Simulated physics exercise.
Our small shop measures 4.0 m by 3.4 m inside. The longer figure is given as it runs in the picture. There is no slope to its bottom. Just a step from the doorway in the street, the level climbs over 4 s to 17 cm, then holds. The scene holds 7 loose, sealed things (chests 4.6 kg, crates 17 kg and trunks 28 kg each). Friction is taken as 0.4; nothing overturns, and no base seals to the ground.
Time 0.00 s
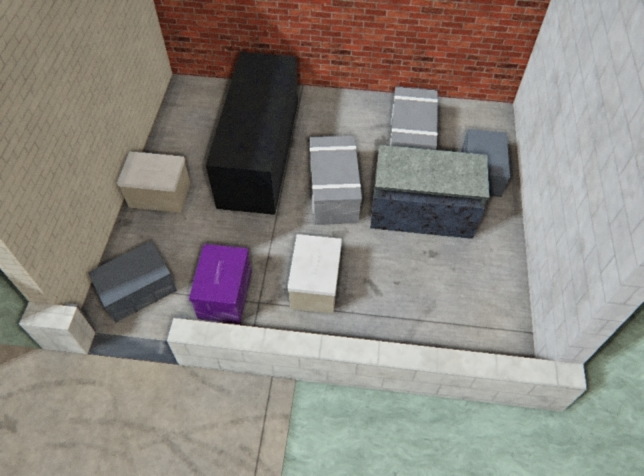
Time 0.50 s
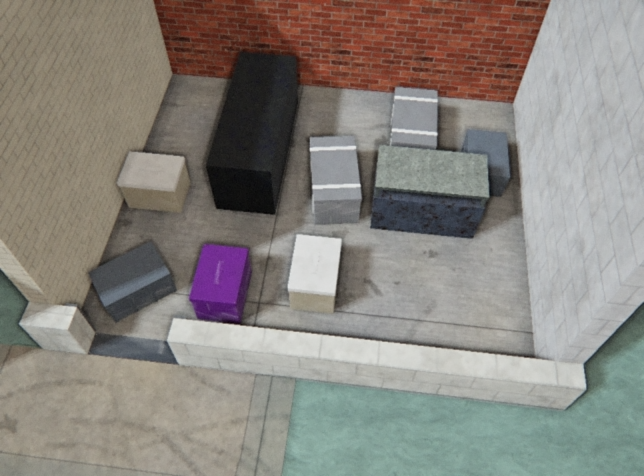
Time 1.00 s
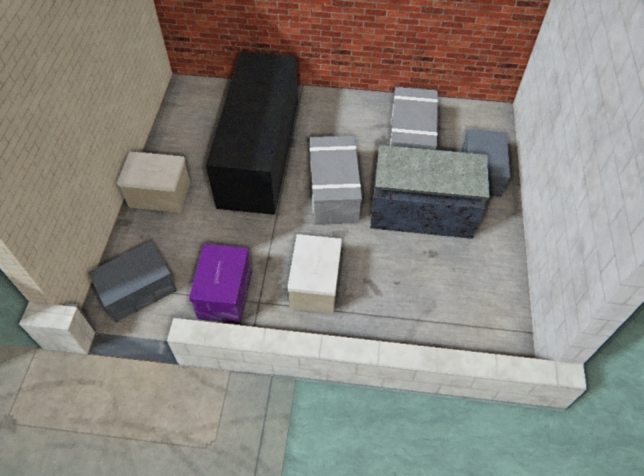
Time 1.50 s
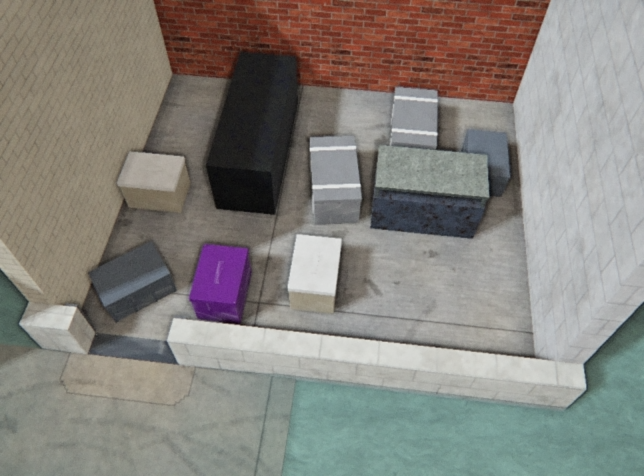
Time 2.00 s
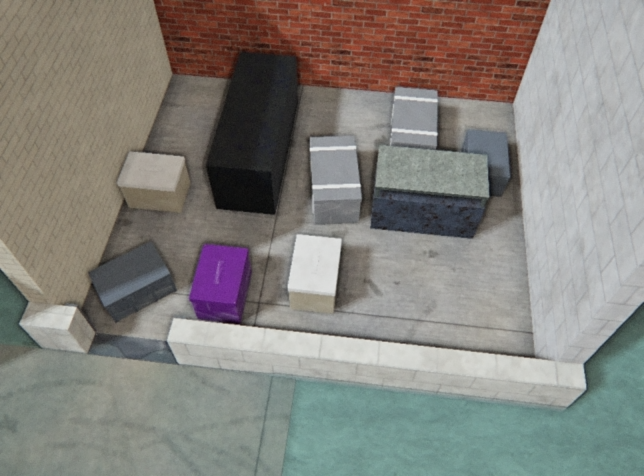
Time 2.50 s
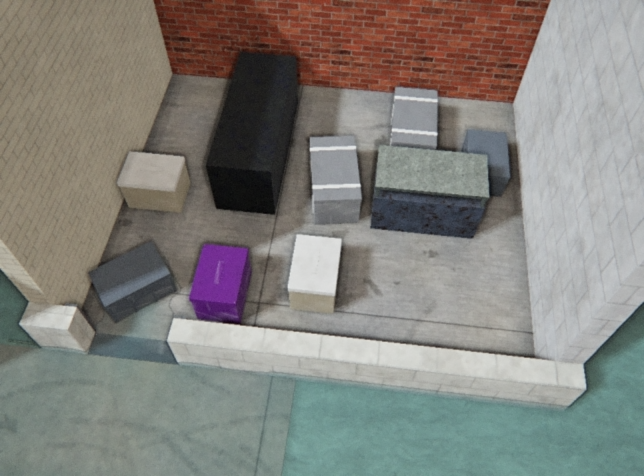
Water spreads across the paved street outside a walled room of boxes and reaches its doorway.
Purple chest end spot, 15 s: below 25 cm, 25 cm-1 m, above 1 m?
Between 25 cm and 1 m.
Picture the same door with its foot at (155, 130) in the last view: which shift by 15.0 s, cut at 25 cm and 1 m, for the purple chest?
You'd see the purple chest wander off a long way.
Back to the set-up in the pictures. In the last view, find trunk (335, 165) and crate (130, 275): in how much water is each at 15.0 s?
Around 7 cm and 13 cm.
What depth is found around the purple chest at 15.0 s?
About 6 cm.
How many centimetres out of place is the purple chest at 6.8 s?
By that time, close to 60 cm.
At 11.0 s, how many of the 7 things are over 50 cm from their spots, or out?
By that point, 4.
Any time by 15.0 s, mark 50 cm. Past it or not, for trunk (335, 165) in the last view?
It is below that.
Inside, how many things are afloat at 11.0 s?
Of them, 4.
After 3.5 s the purple chest is near (247, 275), 0.2 m from its start, aground; 0 afloat.
After 6.8 s the purple chest is near (284, 278), 0.6 m from its start, aground; 1 afloat.
After 11.0 s the purple chest is near (296, 290), 0.7 m from its start, afloat; 4 afloat.
After 15.0 s the purple chest is near (285, 251), 0.6 m from its start, afloat; 5 afloat.
